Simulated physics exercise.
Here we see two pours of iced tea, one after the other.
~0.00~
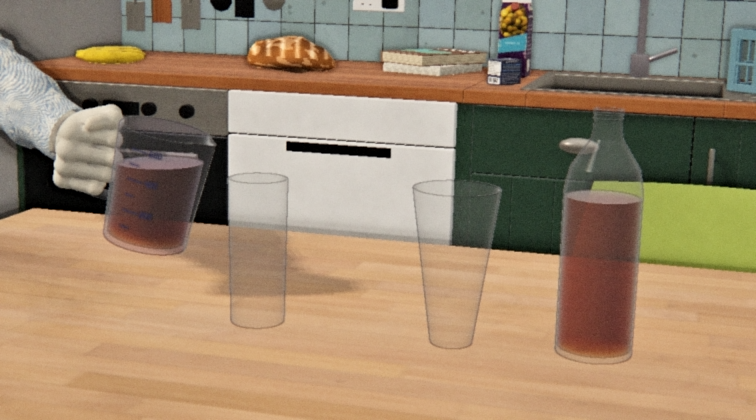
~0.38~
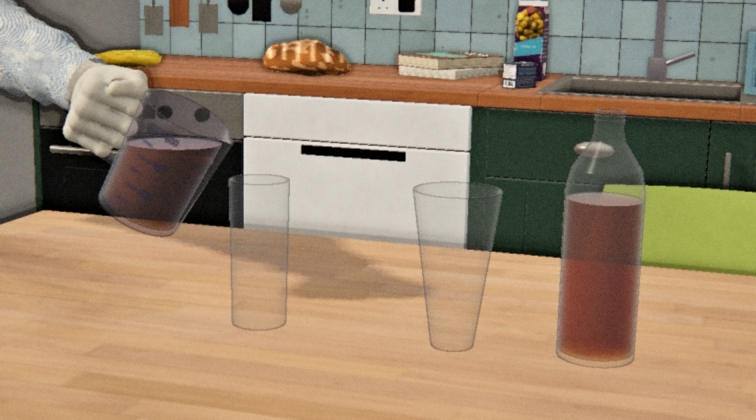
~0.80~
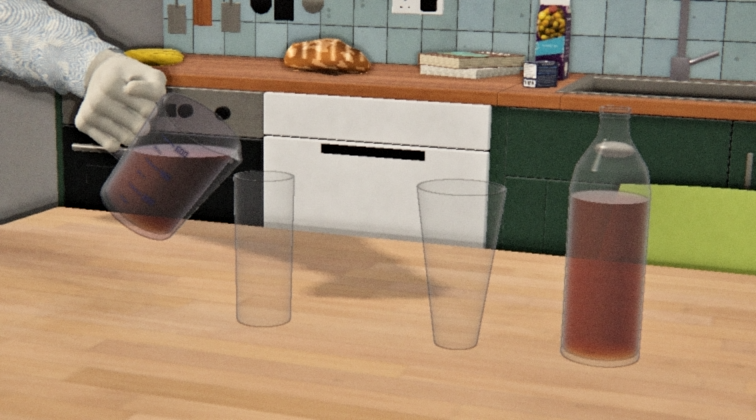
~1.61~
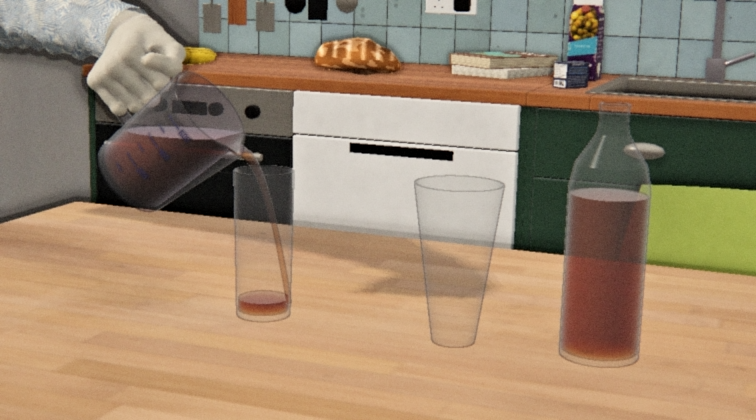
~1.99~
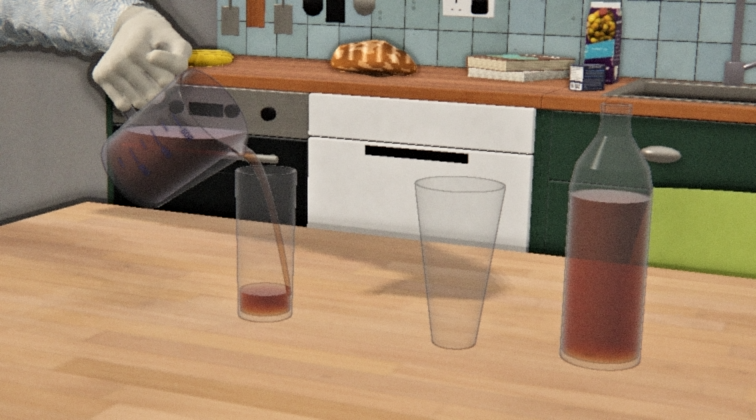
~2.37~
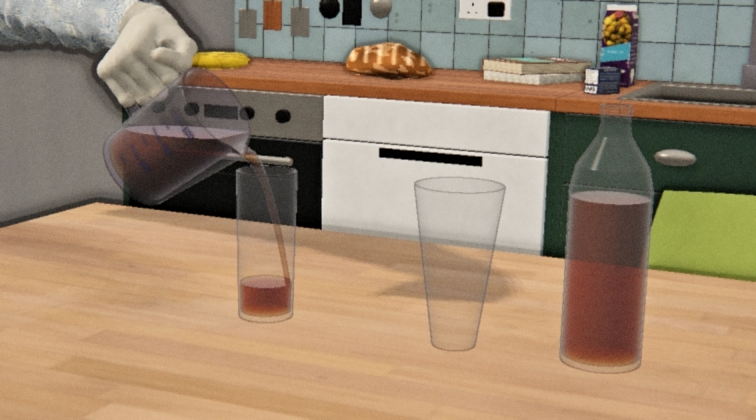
A measuring jug of reddish-brown iced tea, held by a white-gloved hand at the left, tilts steadily to the right above a wooden table. A thin stream then runs into the tall glass and its level slowly rises, while the flared glass stays empty and the part-filled bottle stands at right.
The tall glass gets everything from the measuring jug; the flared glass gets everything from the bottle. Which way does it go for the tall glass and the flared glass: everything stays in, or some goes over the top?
Outcome: I expect the tall glass will spill; I expect the flared glass will spill.
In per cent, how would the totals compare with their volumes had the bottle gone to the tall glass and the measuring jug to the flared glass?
In order: 180 in a hundred and 110 in a hundred.
After 6.1 s, the tall glass is about three quarters full.
After 11.1 s, the tall glass is full to the brim and overflowed.
After 27.2 s, the tall glass is full to the brim and overflowed; the flared glass is full to the brim and overflowed.
